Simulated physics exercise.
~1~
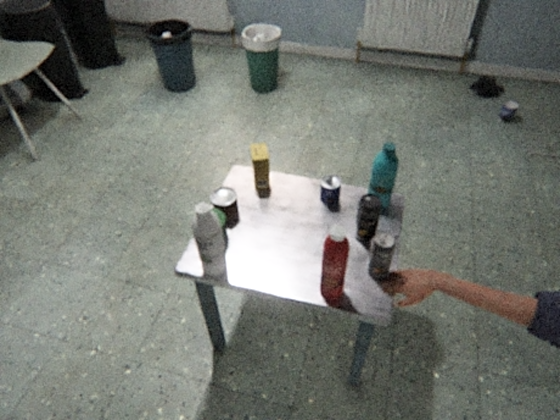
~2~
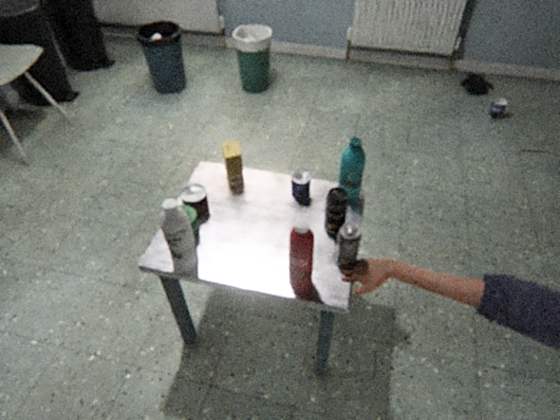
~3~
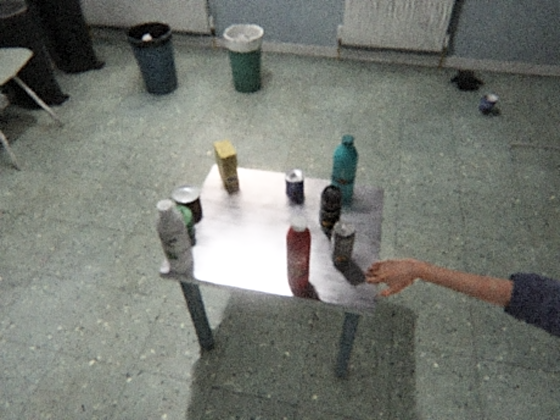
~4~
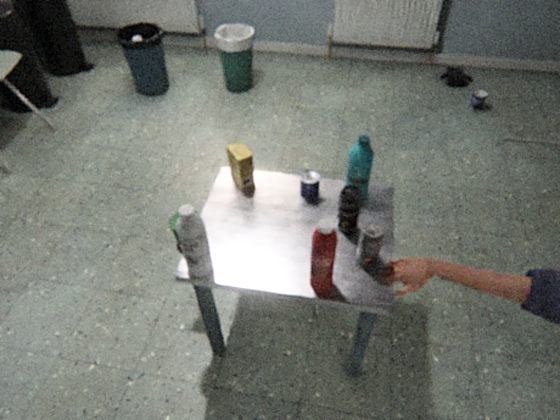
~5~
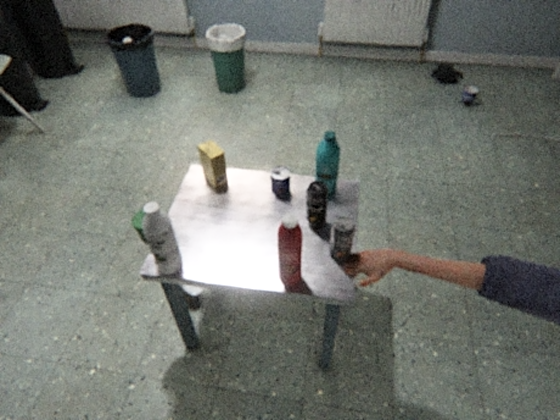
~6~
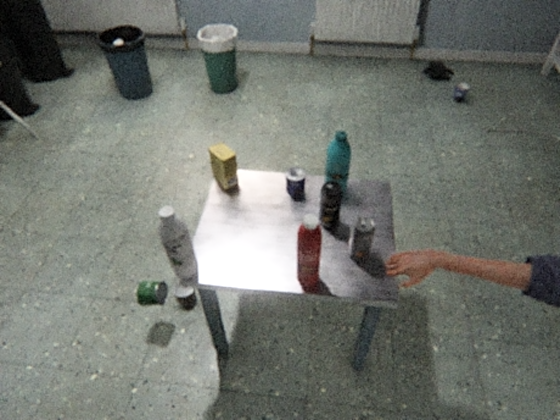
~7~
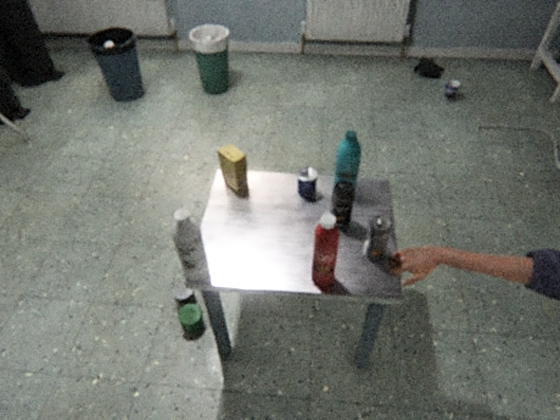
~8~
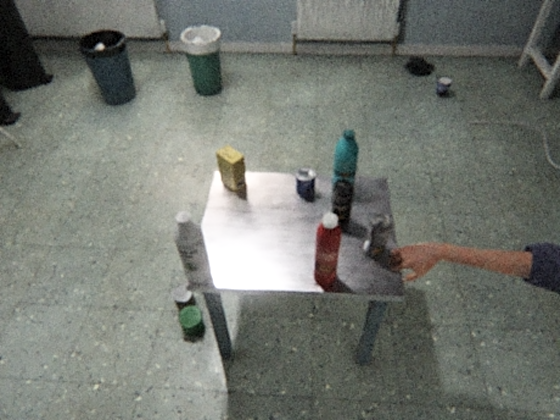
A hand shakes a small table until two containers drop off its left side.
